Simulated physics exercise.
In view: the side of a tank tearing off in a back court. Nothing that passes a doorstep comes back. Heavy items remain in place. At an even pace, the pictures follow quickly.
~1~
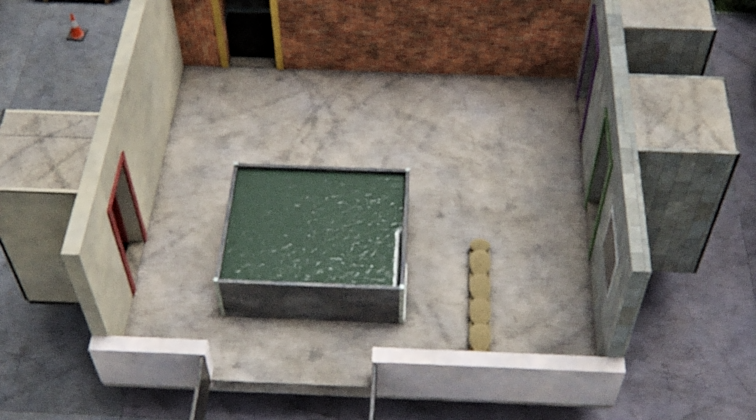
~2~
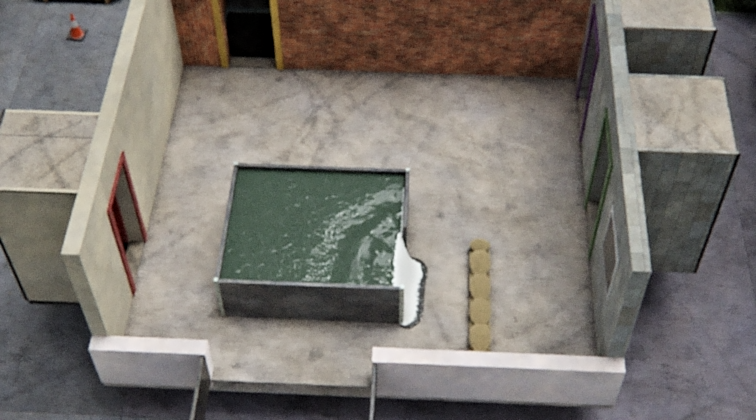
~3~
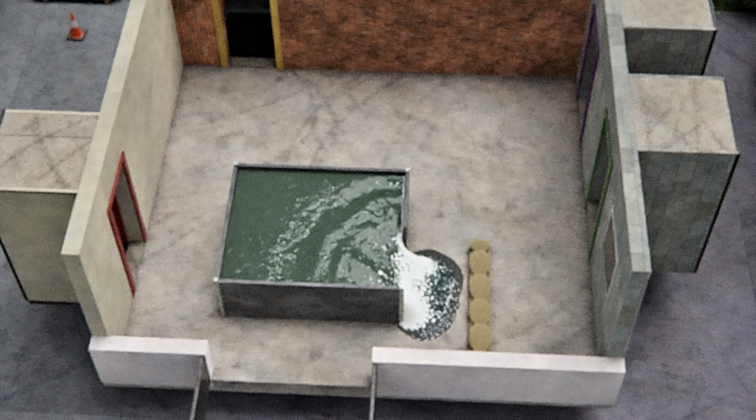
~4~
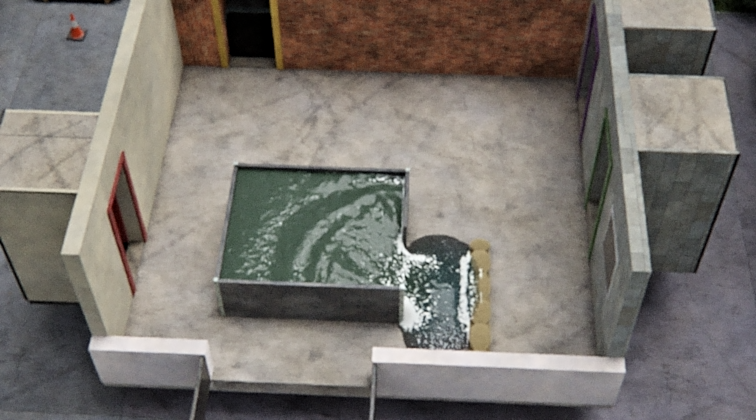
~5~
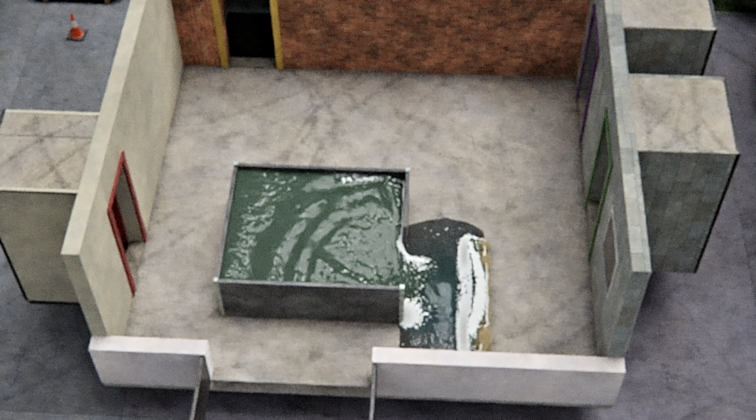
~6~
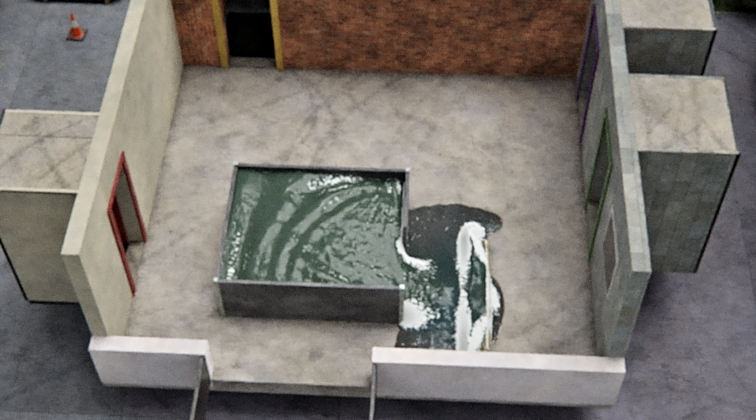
Green water bursting from the right side of a tank in a walled court, foaming against round tan objects and spreading past them.
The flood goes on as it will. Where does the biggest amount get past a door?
At the purple door.
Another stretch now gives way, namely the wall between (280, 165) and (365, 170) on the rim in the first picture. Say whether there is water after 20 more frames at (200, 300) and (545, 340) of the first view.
Point one left dry, point two left dry.
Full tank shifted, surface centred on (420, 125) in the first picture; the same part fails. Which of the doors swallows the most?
That is the door marked green.
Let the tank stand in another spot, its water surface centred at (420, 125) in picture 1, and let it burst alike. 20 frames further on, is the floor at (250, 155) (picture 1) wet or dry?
Bone-dry.
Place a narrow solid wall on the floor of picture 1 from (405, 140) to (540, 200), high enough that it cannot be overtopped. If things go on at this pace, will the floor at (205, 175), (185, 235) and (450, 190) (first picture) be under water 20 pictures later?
In turn: Clear, dry, flooded.
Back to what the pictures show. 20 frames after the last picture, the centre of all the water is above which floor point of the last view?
Centre of mass: Roughly (403, 260).
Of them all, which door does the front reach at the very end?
The one in yellow.
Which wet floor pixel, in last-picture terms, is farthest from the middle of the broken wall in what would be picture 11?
My estimate: Roughly (531, 151).
A moment on, water covers 30 % of the floor; yellow door not reached, red door not reached, green door not reached, purple door not reached.
Next, water covers 50 % of the floor; yellow door not reached, red door not reached, green door wet at the sill, nothing in, purple door wet at the sill, nothing in.
Then, water covers 65 % of the floor; yellow door not reached, red door not reached, green door wet at the sill, nothing in, purple door wet at the sill, nothing in.
Later, water covers 85 % of the floor; yellow door wet at the sill, nothing in, red door wet at the sill, nothing in, green door wet at the sill, nothing in, purple door some in.
In the end, water covers 95 % of the floor; yellow door some in, red door a trickle in, green door wet at the sill, nothing in, purple door a lot in; the purple door has let in the most.
